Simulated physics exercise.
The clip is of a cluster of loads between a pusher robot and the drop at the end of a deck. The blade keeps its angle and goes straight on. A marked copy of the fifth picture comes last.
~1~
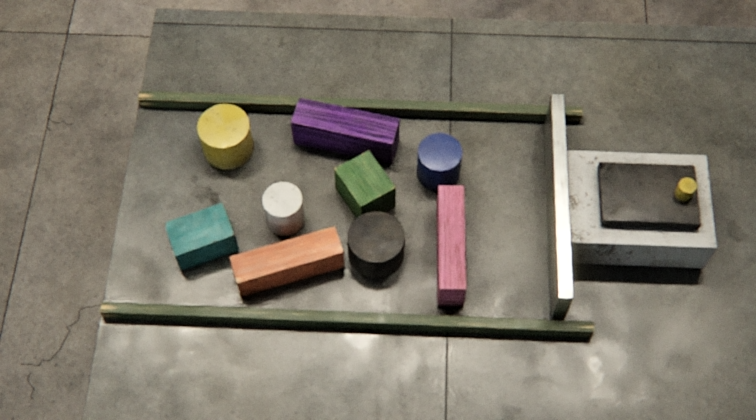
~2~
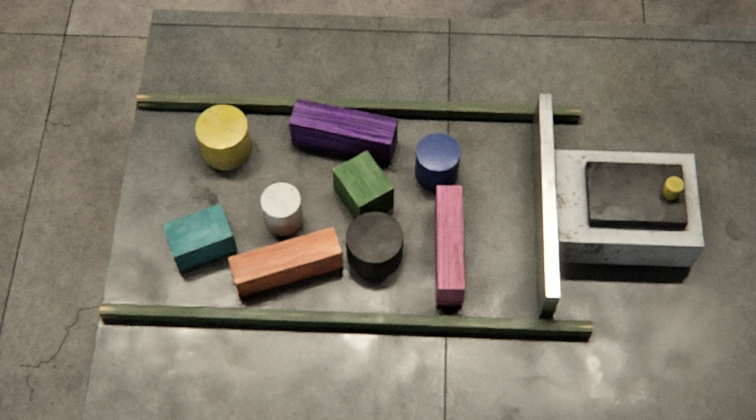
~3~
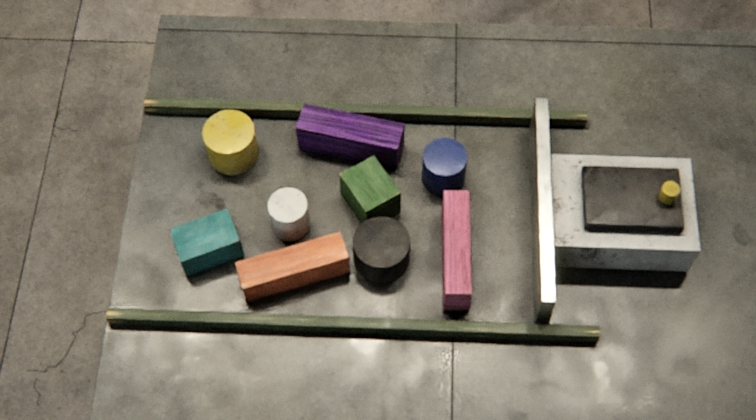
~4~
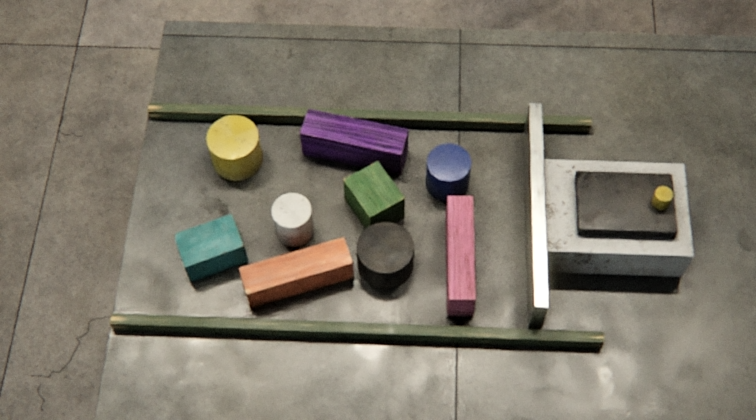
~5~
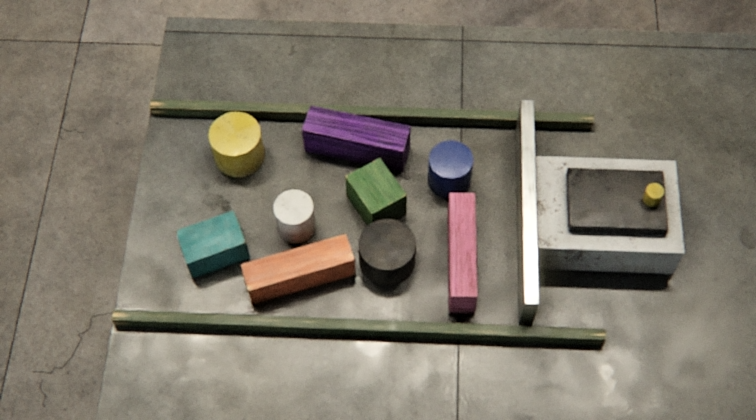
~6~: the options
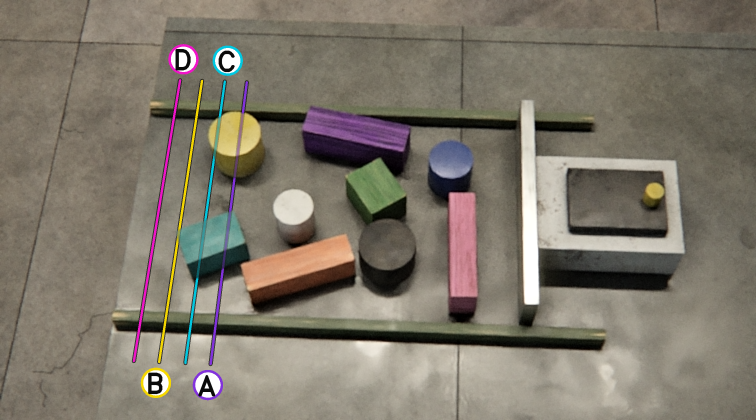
A pusher robot with a wide blade creeps left toward a cluster of still, colourful blocks and cylinders.
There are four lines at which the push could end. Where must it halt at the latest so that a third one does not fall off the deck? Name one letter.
Line A.
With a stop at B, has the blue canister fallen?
No.
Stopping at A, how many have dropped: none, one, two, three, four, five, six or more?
In all, two.
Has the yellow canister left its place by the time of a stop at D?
By then, yes.
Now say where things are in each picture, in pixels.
The first frame shows purple stick (346, 131); pink stick (451, 245); orange bar (287, 262).
The second frame shows robot (629, 193); green crate (363, 189).
The third frame shows robot (625, 198); white canister (290, 215).
The fourth frame shows robot (618, 203); turquoise crate (210, 248).
The fifth frame shows robot (609, 200); purple stick (357, 139); pink stick (462, 252); orange bar (298, 269).
On the marked copy, A at (230, 213); B at (182, 212); C at (206, 212); D at (159, 211).
Taking A. A third of the way, robot (498, 196); orange bar (275, 272); purple stick (329, 141).
Two thirds of the way, robot (390, 192); turquoise crate (172, 246); orange bar (167, 284).
When it is over, robot (307, 189); turquoise crate over the edge; orange bar over the edge; two fallen.
As for the rest, B drops seven; C drops four; D drops seven.
